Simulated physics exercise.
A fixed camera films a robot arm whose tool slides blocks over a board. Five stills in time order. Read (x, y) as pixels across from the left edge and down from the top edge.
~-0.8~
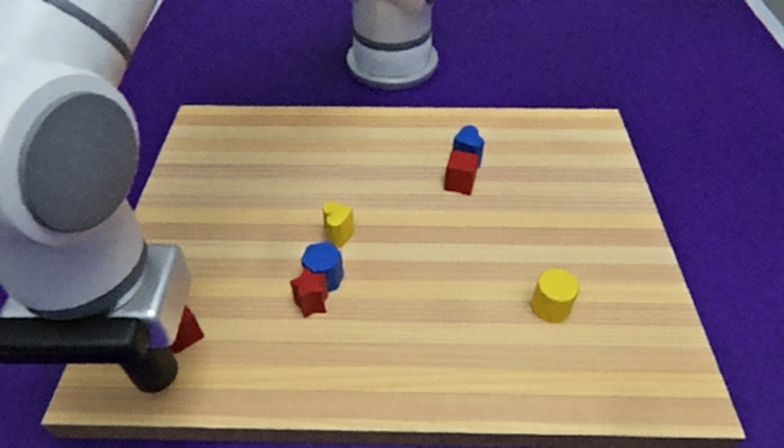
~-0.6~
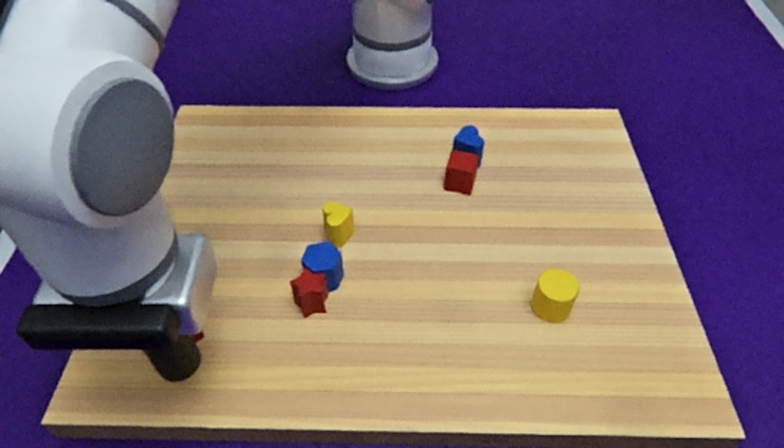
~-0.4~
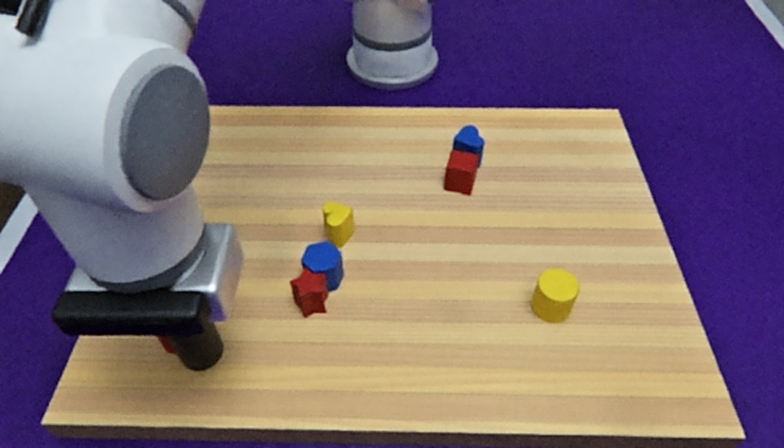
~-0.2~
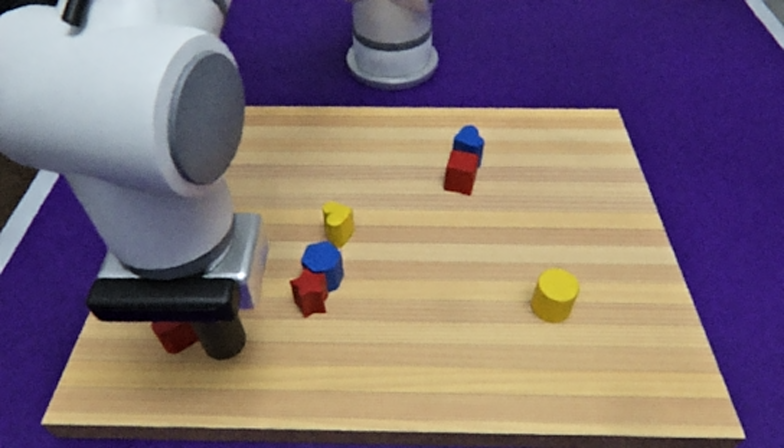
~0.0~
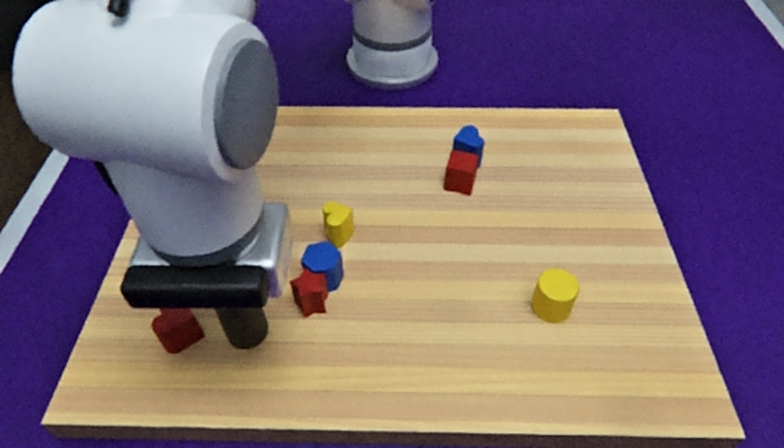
A white robot arm swept its black tool slowly to the right across a wooden board, uncovering a red block behind it, while the red, blue and yellow blocks all stayed still.
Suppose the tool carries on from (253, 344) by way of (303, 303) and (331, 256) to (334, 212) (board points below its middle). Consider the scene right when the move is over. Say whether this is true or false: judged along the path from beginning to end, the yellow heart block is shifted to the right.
The statement is false.
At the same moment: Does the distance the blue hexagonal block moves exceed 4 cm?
Going by the path, yes.
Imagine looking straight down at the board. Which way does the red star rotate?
Viewed from the top, it goes clockwise.
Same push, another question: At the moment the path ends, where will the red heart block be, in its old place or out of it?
The result: It stays put.
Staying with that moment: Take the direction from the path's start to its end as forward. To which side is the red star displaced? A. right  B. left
My pick is A.
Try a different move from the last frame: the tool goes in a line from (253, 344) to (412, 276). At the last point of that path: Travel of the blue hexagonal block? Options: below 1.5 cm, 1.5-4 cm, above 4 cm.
The displacement of the blue hexagonal block is 1.5-4 cm.
On the path given first. One third of the way, tool (301, 289); red star (328, 266); blue hexagonal block (337, 240).
Two thirds of the way, tool (329, 242); red star (355, 246), turned 55° clockwise; blue hexagonal block (363, 222), turned 40° anticlockwise; yellow heart block (339, 204), turned 35° anticlockwise.
At the end, tool (333, 199); red heart block unmoved; red star (355, 247), turned 55° clockwise; blue hexagonal block (366, 218), turned 15° anticlockwise; yellow heart block (346, 172), turned 45° anticlockwise.
